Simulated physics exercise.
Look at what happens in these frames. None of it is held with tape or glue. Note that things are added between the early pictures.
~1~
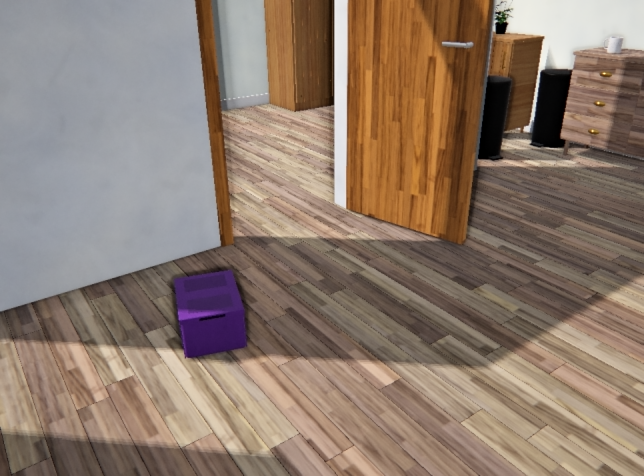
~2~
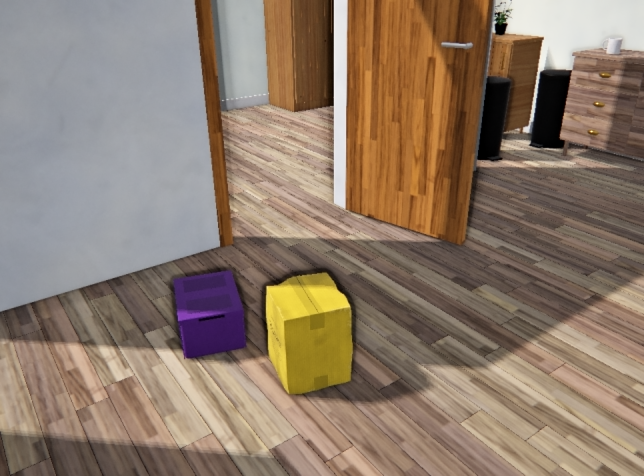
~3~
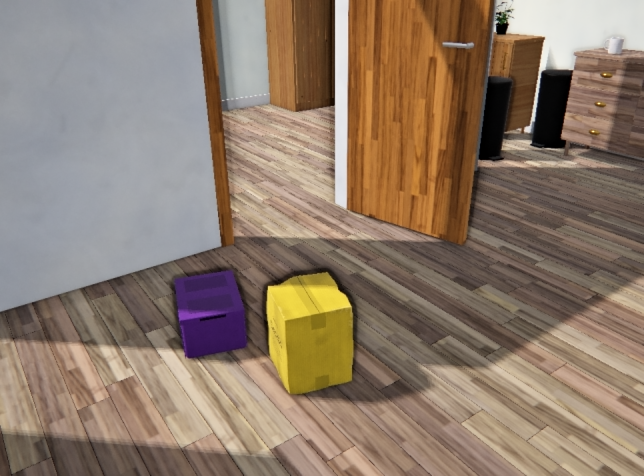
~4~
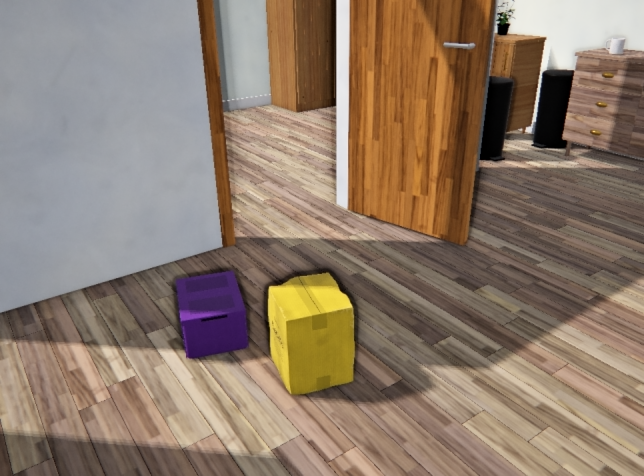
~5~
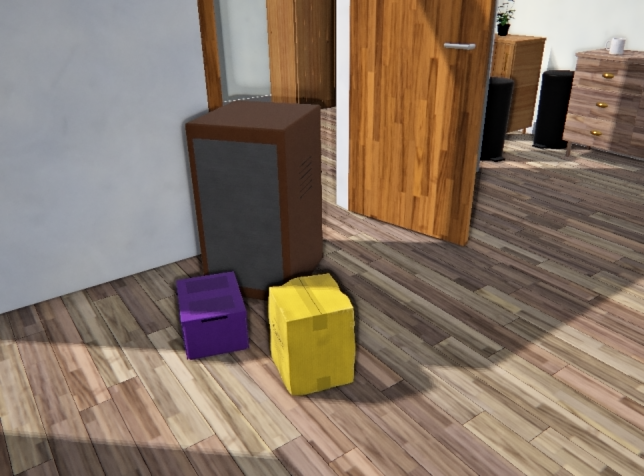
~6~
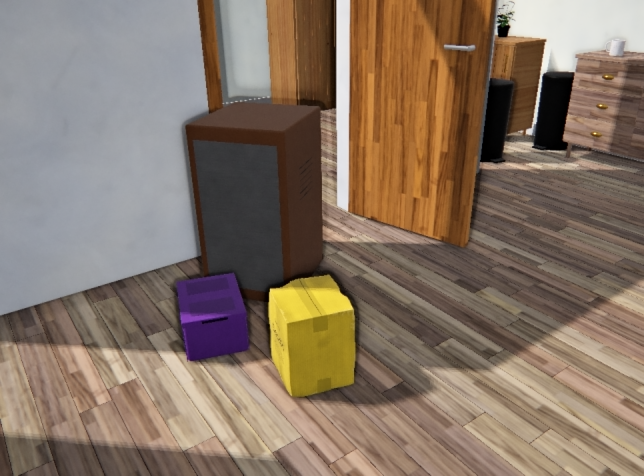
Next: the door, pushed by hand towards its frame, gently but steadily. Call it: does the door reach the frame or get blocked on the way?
It gets blocked on the way.
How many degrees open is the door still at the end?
About 40°.
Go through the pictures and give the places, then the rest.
The first picture shows door wide open and still.
The second picture shows door wide open and still; yellow box (308, 332); purple tote (209, 313).
The third picture shows door wide open and still; yellow box (309, 332); purple tote (210, 313).
The fourth picture shows door wide open and still; yellow box (310, 333); purple tote (211, 314).
The fifth picture shows door wide open and still; yellow box (311, 333); purple tote (212, 314).
The sixth picture shows door wide open and still; brown appliance (263, 201); yellow box (311, 335).
Then, 0.60 s after the last picture, door 82° open.
Then, 1.00 s after the last picture, door 50° open.
At rest, door 38° open; all 3 in place. Seen from the same camera at the end, brown appliance near (256, 201).
